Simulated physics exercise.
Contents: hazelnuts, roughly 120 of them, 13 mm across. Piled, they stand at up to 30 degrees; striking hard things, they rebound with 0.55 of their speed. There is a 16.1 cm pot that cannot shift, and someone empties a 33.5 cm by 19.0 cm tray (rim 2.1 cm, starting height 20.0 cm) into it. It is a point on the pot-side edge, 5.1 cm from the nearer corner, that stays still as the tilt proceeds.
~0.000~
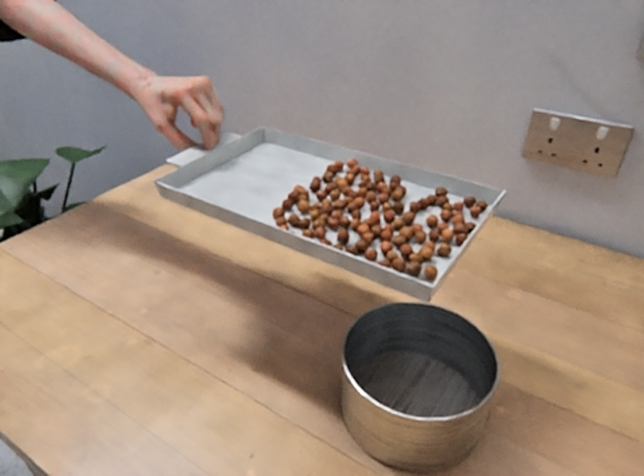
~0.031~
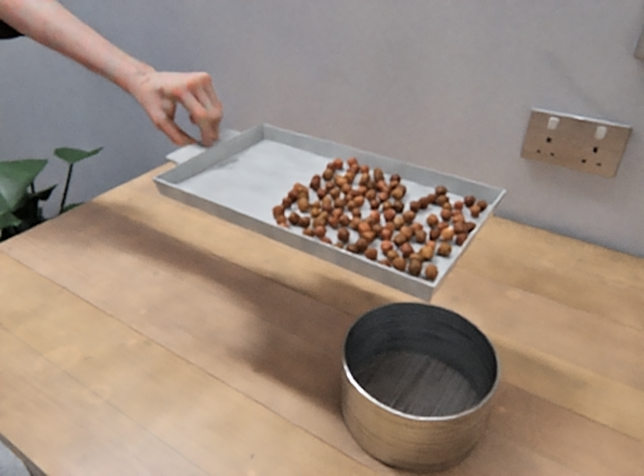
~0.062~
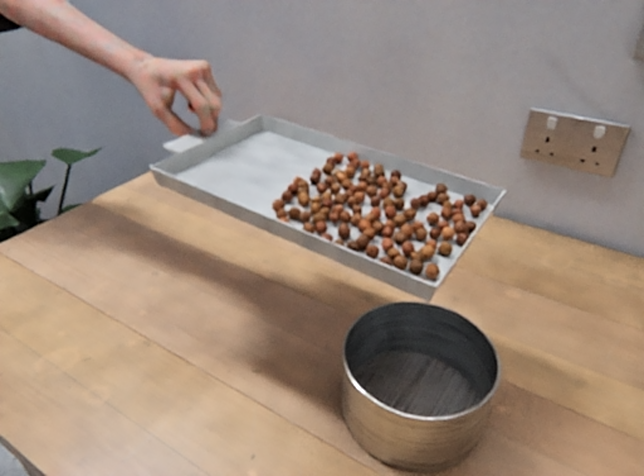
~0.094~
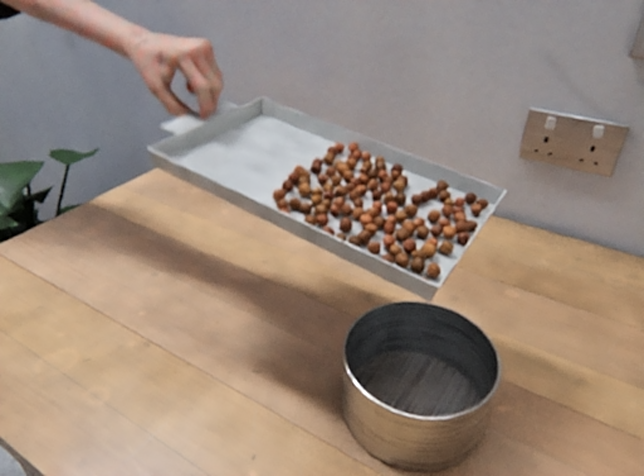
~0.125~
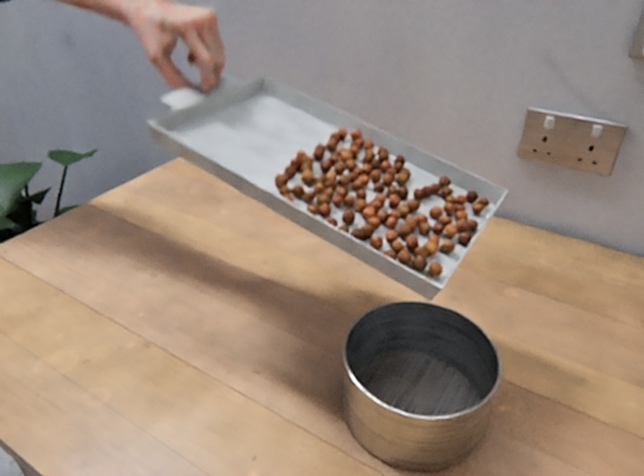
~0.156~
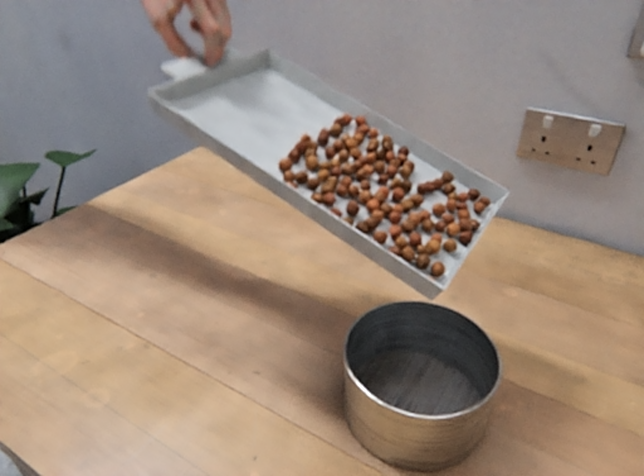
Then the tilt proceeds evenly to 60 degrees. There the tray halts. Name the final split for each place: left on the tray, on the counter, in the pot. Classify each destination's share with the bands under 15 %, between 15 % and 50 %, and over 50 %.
Tray: Over 50 %; counter: Between 15 % and 50 %; pot: Under 15 %.
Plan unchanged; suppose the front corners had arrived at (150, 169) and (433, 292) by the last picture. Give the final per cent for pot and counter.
Per cent by place - pot 0, counter 5.
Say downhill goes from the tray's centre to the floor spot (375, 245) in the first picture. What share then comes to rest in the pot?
Estimate: Near 5 per cent.
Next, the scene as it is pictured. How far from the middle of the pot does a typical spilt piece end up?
20 cm.
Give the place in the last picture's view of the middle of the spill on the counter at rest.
I'd put it near (599, 440).
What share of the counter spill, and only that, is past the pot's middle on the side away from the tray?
Around 100 per cent, give or take.
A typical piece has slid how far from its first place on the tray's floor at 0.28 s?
Displacement on the tray: Roughly 1 cm.
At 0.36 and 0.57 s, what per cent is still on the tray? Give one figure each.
In turn: 100, 90.
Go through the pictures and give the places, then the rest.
The first picture shows tray tilt 0 degrees, front corners at (158, 180) and (430, 283); middle of the pieces at (375, 218); pot at (419, 353).
The second picture shows tray tilt 1 degrees, front corners at (157, 177) and (432, 282); middle of the pieces at (375, 217).
The third picture shows tray tilt 3 degrees, front corners at (155, 167) and (433, 282), lowest corner right front; middle of the pieces at (376, 213).
The fourth picture shows tray tilt 7 degrees, front corners at (153, 148) and (436, 283), lowest corner right front; middle of the pieces at (377, 208).
The fifth picture shows tray tilt 13 degrees, front corners at (151, 122) and (439, 283), lowest corner right front; middle of the pieces at (380, 200).
The sixth picture shows tray tilt 19 degrees, front corners at (152, 92) and (442, 284), lowest corner right front; middle of the pieces at (384, 193); pot at (421, 351). Its pace works out near 195 degrees a second.
Then, at 0.28 s, tilt 43 degrees; the tray holds 100 %, the pot 0 %.
Then, at 0.36 s, tilt 57 degrees; the tray holds 100 %, the pot 0 %.
After 0.57 s, tilt 60 degrees; the tray holds 90 %, the pot 0 %.
In the end, at 1.7 s, tray 70 %, counter 25 %, pot 5 %.
